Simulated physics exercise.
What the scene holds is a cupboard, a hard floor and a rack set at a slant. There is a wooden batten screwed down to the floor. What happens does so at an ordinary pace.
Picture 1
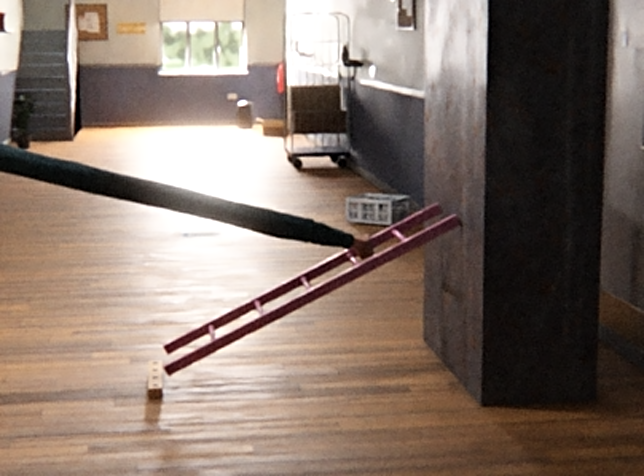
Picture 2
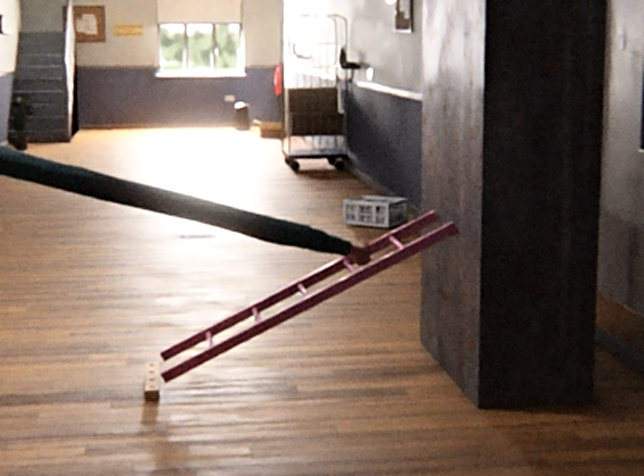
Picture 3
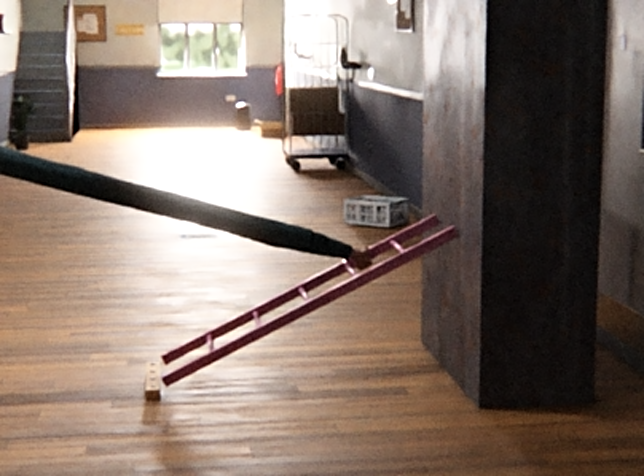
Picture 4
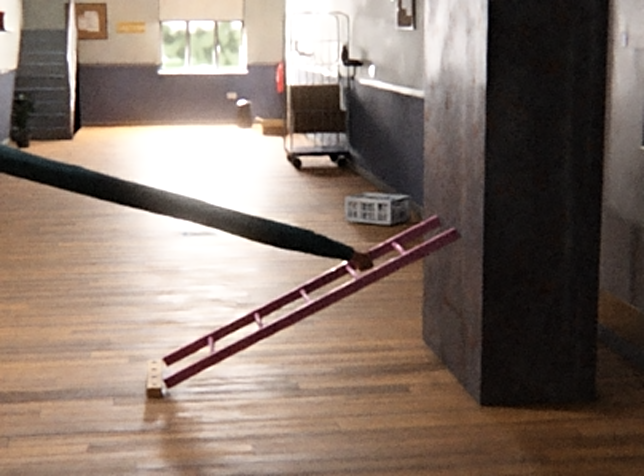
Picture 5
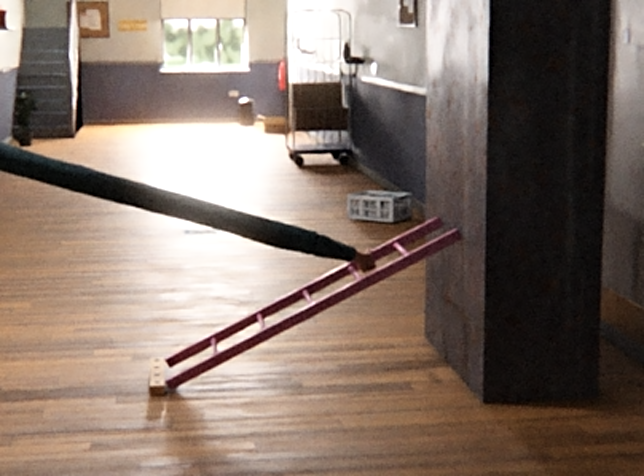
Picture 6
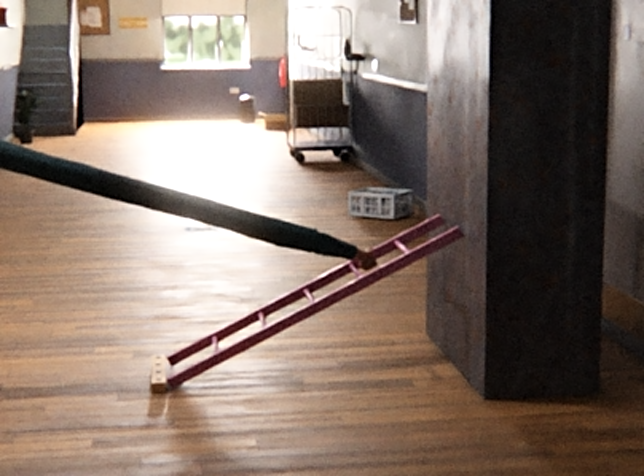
A dark green arm holding a slanted pink rack against a dark cupboard, its foot shifting slightly beside a small wooden batten.
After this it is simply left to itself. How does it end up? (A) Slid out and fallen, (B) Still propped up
B, still propped up.
Then, 0.44 s after the last picture, pink rack at rest near (310, 300).
At rest, the pink rack remains leaning, near (310, 300).
